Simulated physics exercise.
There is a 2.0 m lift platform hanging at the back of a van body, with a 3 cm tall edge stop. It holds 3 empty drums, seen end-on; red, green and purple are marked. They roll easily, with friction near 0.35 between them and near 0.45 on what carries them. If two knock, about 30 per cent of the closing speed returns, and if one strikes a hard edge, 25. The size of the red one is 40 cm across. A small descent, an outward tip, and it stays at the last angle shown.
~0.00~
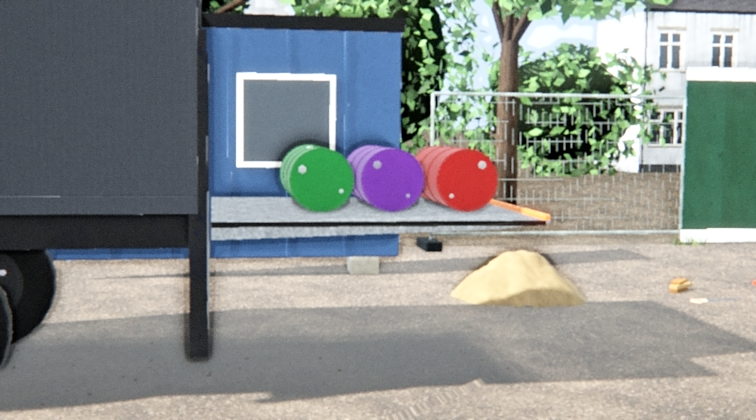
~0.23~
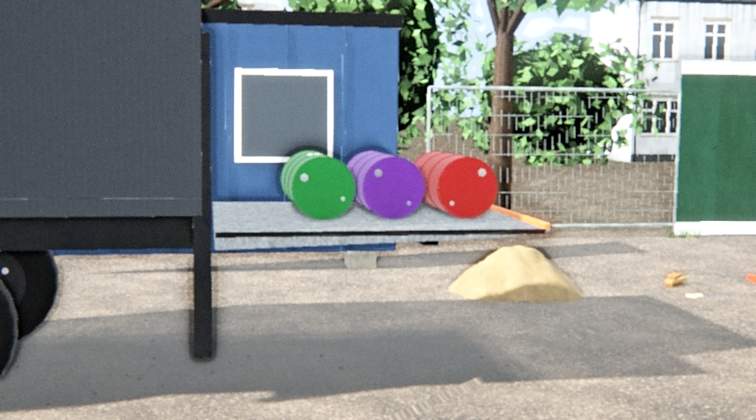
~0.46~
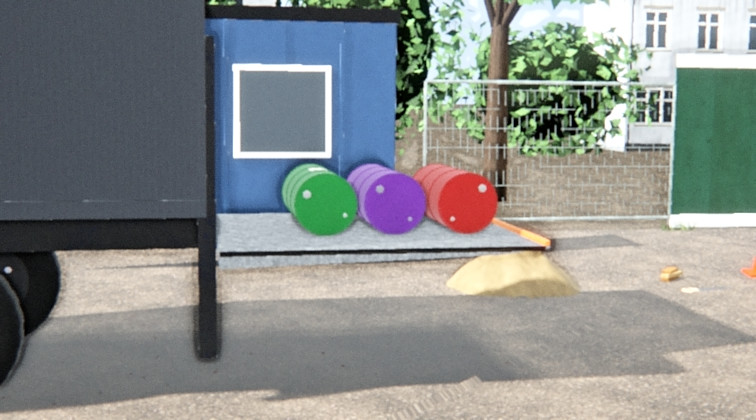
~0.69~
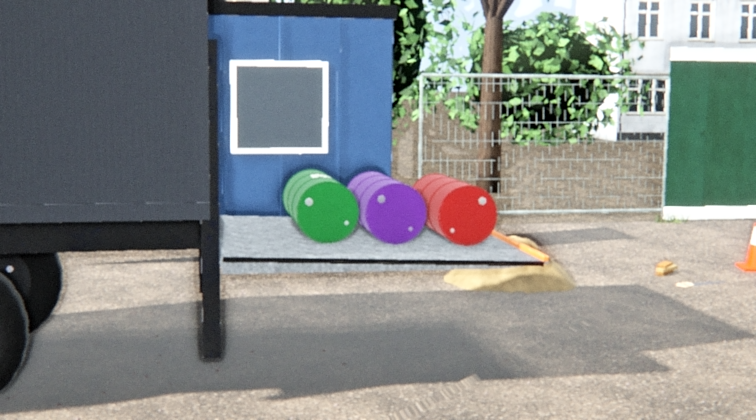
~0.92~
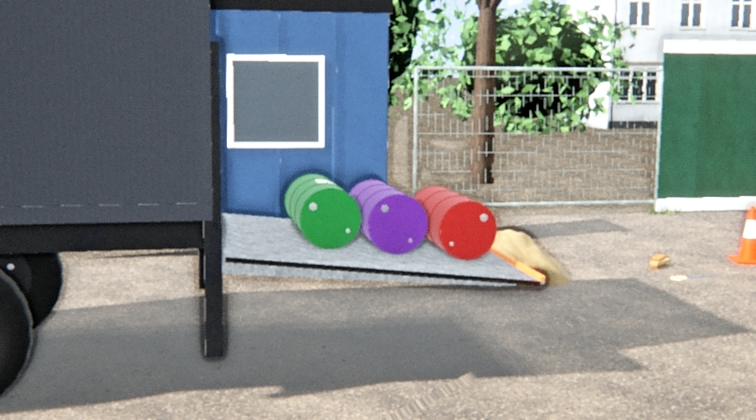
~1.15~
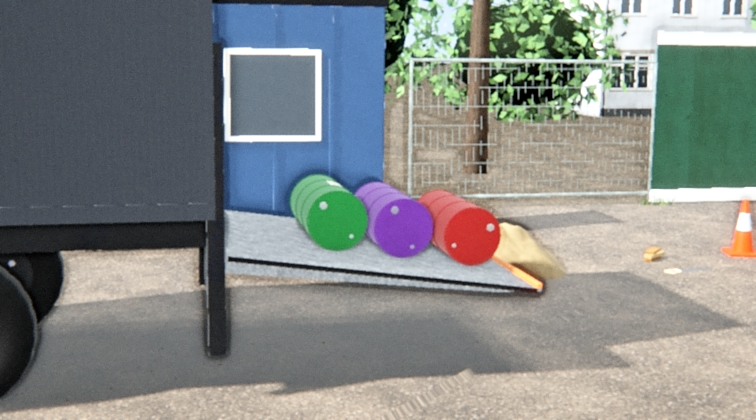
The video shows green, purple and red drums lying side by side on a lift platform behind a dark van body; the platform lowers, then its right end tilts downward, the drums shifting slightly right with it.
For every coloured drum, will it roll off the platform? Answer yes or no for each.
Red - yes, green - yes, purple - yes.
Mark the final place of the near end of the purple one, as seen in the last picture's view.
In the last view it sits close to (548, 328).
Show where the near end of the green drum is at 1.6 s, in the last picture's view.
I'd point to somewhere near (365, 225).
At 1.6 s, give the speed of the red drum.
Its speed is roughly 0.6 m/s.
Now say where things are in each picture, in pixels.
Red (468, 181), green (322, 180), purple (393, 181); plate level; stop at (548, 218); 3 of the 3 make up the bottom layer on the plate, in the first frame.
Red (469, 188), green (324, 189), purple (395, 188); plate level, in the second frame.
Red (469, 204), green (326, 205), purple (396, 205); plate level, in the third frame.
Red (469, 216), green (328, 213), purple (397, 215); plate tilted 2°; stop at (546, 259), in the fourth frame.
Red (469, 231), green (331, 219), purple (399, 225); plate tilted 6°, in the fifth frame.
Red (474, 237), green (338, 222), purple (405, 229); plate tilted 8°; stop at (540, 286), in the sixth frame.
By 1.6 s, red is on the plate, 10 cm from the stop, rolling right; green is on the plate, 105 cm from the stop, rolling right; purple is on the plate, 60 cm from the stop, rolling right; 0 over the stop so far.
By 2.1 s, red is over the stop and falling; green is on the plate, 70 cm from the stop, rolling right; purple is on the plate, 30 cm from the stop, rolling right; 1 over the stop so far.
By 2.7 s, red is on the ground; green is on the plate, 30 cm from the stop, rolling right; purple is over the stop and falling; 2 over the stop so far.
By 3.3 s, red is on the ground; green is over the stop and falling; purple is off the lift, on the ground; 3 over the stop so far.
Finally (5.9 s), red is off the lift, on the ground; green is off the lift, on the ground; purple is on the ground; 3 over the stop so far.
